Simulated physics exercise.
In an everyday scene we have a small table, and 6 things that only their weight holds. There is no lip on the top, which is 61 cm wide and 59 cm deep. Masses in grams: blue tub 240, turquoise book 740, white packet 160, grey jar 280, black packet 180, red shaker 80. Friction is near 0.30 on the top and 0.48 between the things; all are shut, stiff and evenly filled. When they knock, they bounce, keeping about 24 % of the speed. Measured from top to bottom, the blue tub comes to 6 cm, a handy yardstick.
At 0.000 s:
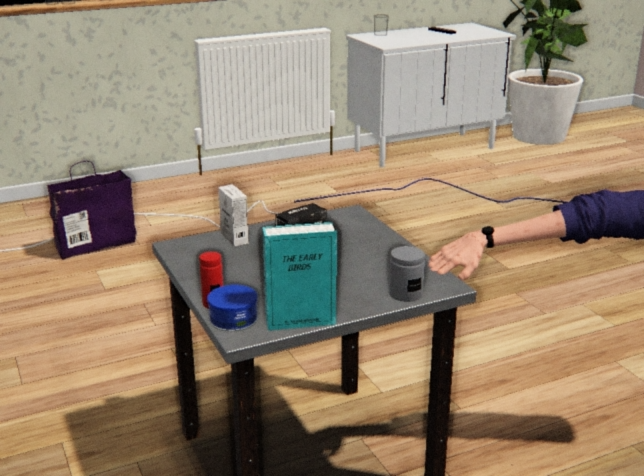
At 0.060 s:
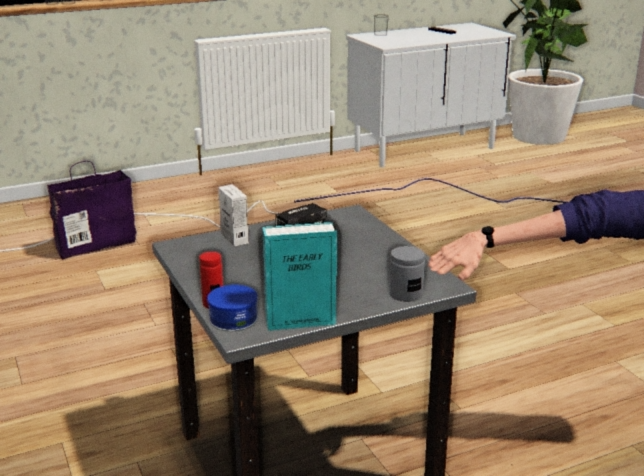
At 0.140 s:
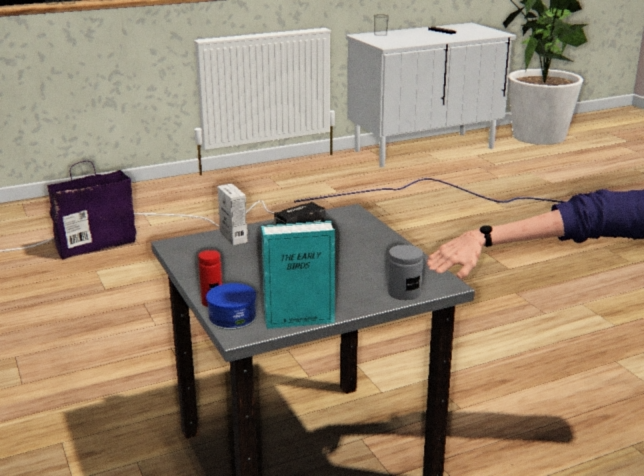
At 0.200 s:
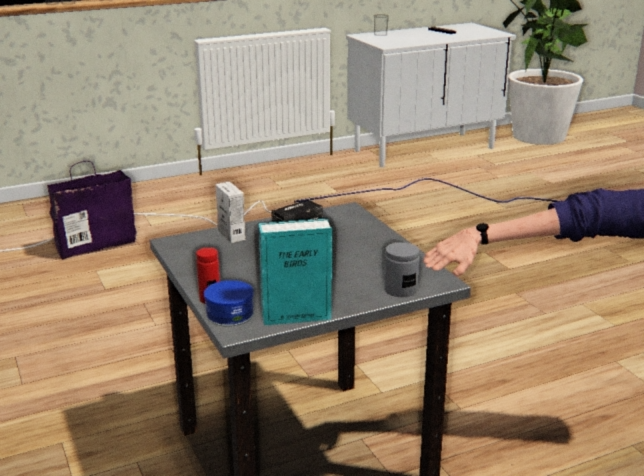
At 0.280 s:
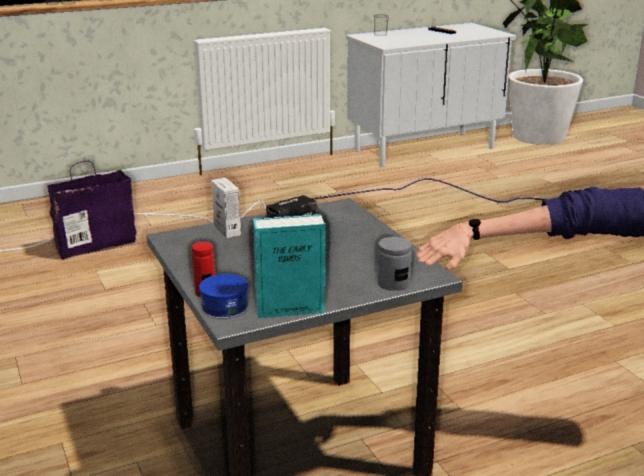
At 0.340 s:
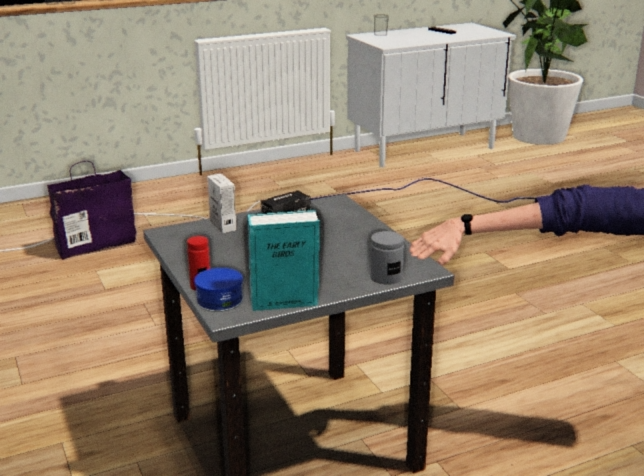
An outstretched arm at the right stayed beside a small grey table holding a turquoise book, jar, blue tub and other items, then moved left as the table slid slightly left with everything still upright.
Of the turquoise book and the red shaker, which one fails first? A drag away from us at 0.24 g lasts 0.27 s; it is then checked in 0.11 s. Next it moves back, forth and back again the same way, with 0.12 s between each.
The first of the two.
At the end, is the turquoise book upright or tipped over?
Here's what happens: The turquoise book comes down.
Around 0.54 s, table shifted 12 cm; turquoise book at 19° to upright near (276, 247); red shaker shifted 3 cm near (191, 253); black packet shifted 3 cm.
Around 0.84 s, table shifted 3 cm; turquoise book on its side near (282, 273); red shaker shifted 3 cm near (203, 269); black packet at 3° to upright.
Around 1.34 s, table shifted 9 cm; turquoise book on its side near (273, 264); black packet shifted 15 cm.
Around 1.94 s, turquoise book on its side near (286, 278); black packet shifted 17 cm.
Finally (2.6 s), on their side or leaning hard on the table, turquoise book; not toppled but over 5 cm from the start, black packet; the other 4 still in place (within 5 cm). Final places as that camera would see them, turquoise book near (289, 280), red shaker near (212, 281). Turquoise book went at 0.62 s; red shaker was never lost.
